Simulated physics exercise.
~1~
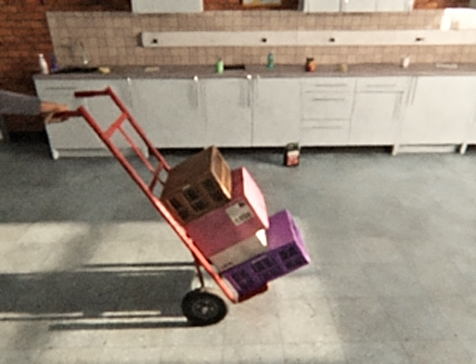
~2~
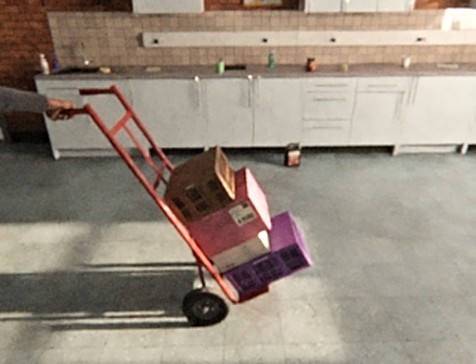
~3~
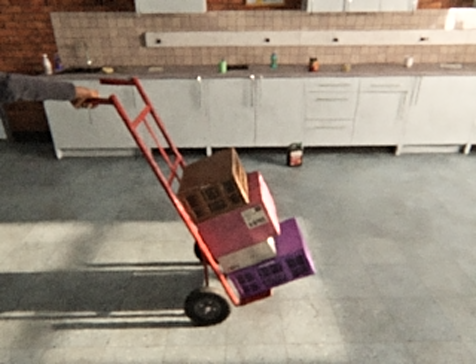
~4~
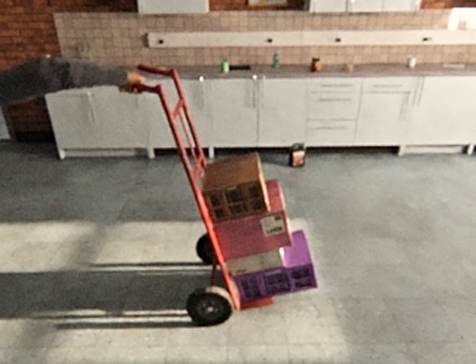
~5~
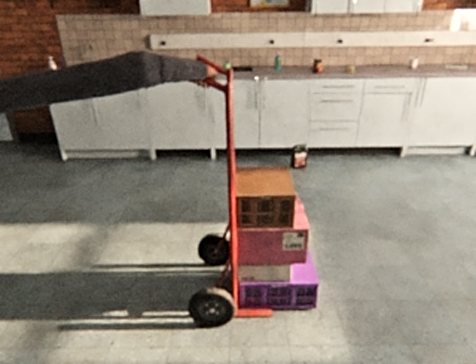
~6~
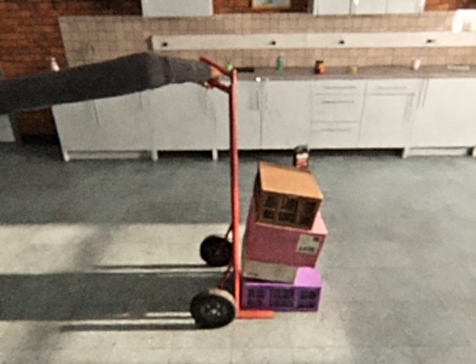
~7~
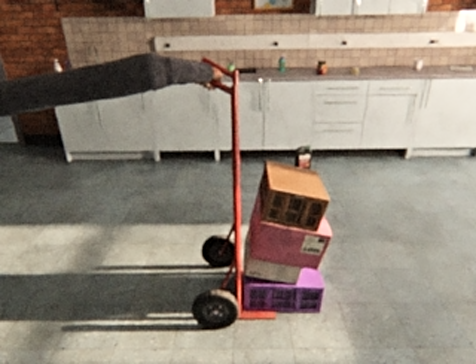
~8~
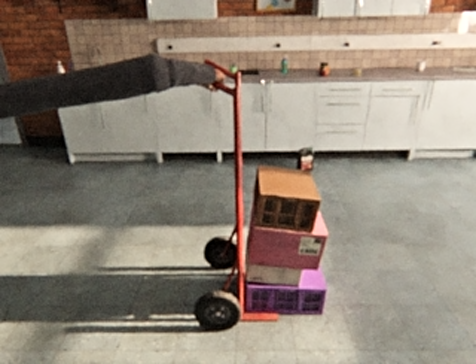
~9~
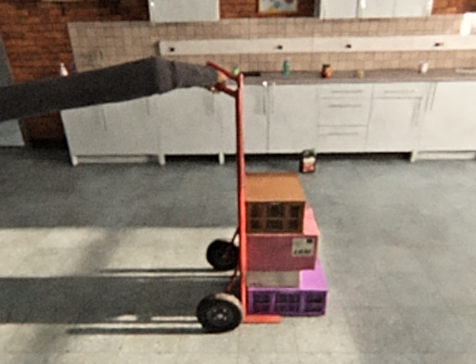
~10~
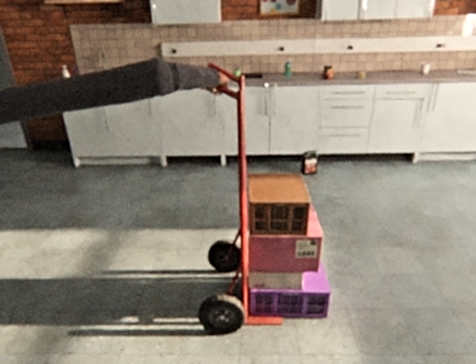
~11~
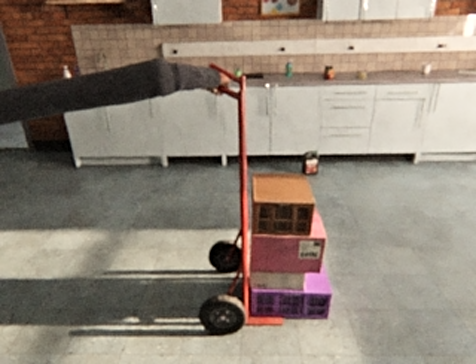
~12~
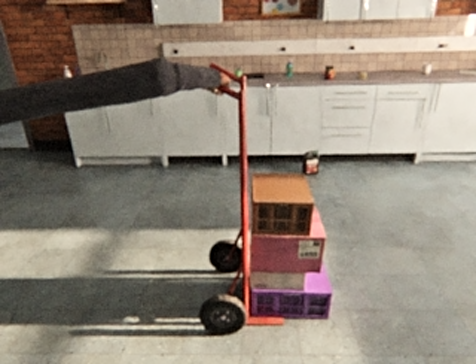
In this clip, an arm swings a tilted red hand truck upright in a kitchen, and its stacked brown, pink, white and purple load rocks. The upper boxes lean right, away from the frame, then tip back and settle, with the whole stack still standing on the truck.
